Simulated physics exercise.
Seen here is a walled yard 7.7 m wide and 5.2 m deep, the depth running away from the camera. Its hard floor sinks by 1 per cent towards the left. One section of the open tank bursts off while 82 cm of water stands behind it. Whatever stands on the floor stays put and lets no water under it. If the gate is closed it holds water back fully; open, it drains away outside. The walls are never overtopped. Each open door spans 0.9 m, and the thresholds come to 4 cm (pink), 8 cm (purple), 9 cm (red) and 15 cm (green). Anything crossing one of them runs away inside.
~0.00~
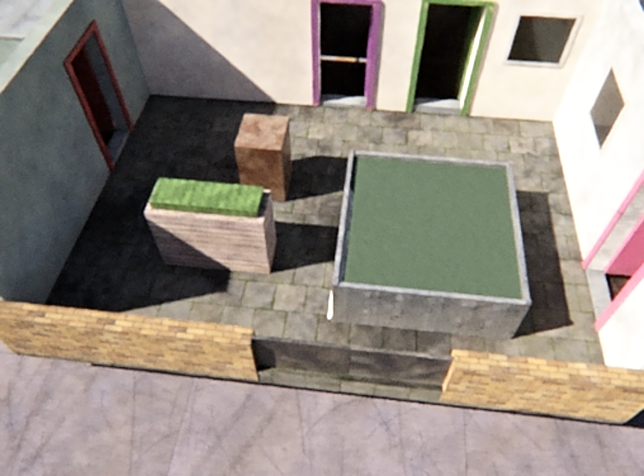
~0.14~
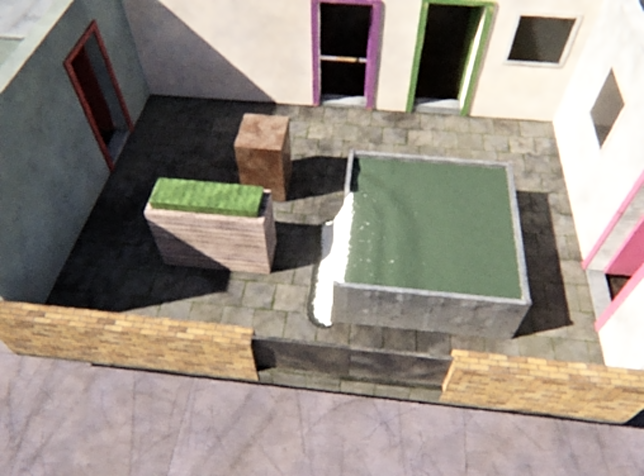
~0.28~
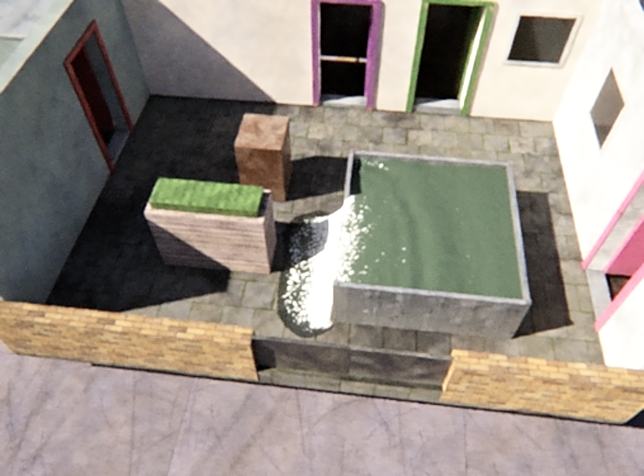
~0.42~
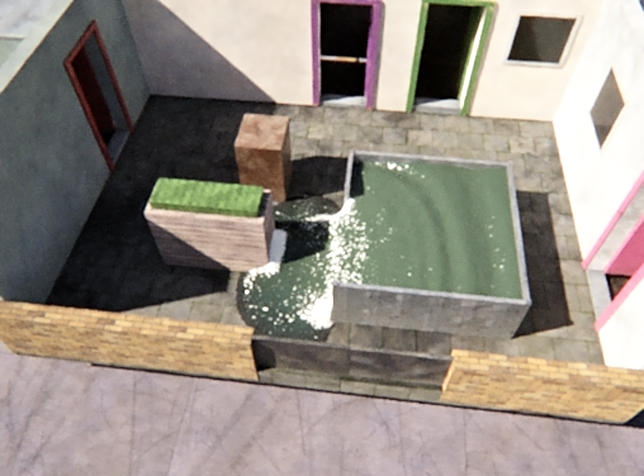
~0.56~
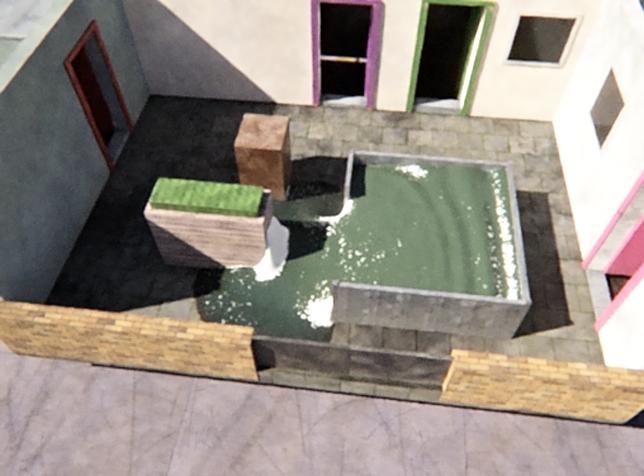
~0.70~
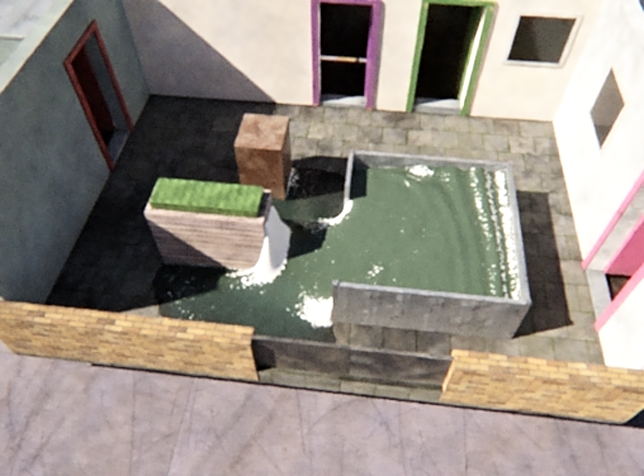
Water bursts from the left side of the open tank and spreads across the paved yard.
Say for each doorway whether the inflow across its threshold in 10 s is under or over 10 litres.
For the pink door I'd say above the limit; for the purple door I'd say above the limit; for the red door I'd say above the limit; for the green door I'd say within the limit.
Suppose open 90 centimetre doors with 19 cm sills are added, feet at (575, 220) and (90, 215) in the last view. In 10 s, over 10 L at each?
The first door falls short and the second gets there.
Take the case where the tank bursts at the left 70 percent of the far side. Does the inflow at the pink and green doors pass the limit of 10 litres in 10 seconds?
The pink door comes out more than that and the green door more than that.
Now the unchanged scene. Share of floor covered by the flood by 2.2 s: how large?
I'd guess around 50 %.
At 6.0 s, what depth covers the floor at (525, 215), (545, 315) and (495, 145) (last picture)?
Depths in turn: Roughly 2, 2 and 5 centimetres.
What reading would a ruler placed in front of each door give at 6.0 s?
You'd see pink at 4 cm, purple at 8 cm, red at 15 cm and green at 6 cm.
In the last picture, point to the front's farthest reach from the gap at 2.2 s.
I'd put it near pixel (151, 95) of the last picture.
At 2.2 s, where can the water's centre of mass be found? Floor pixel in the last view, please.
(294, 261).
After 1.4 s water covers 35 % of the floor and is deepest (66 cm) near (32, 330); pink door not reached, purple door not reached, red door not reached, green door not reached.
After 2.2 s water covers 50 % of the floor and is deepest (57 cm) near (83, 229); pink door not reached, purple door 5 cm at the sill, 0 L in, red door 16 cm at the sill, 17 L in, green door not reached.
After 3.5 s water covers 70 % of the floor and is deepest (46 cm) near (178, 96); pink door not reached, purple door 15 cm at the sill, 29 L in, red door 17 cm at the sill, 50 L in, green door 6 cm at the sill, 0 L in.
After 6.0 s water covers 95 % of the floor and is deepest (30 cm) near (151, 95); pink door 4 cm at the sill, 0 L in, purple door 8 cm at the sill, 69 L in, red door 15 cm at the sill, 90 L in, green door 6 cm at the sill, 0 L in.
After 10.0 s water covers 100 % of the floor and is deepest (26 cm) near (587, 389); pink door 10 cm at the sill, 31 L in, purple door 10 cm at the sill, 79 L in, red door 17 cm at the sill, 183 L in, green door 14 cm at the sill, 1 L in.
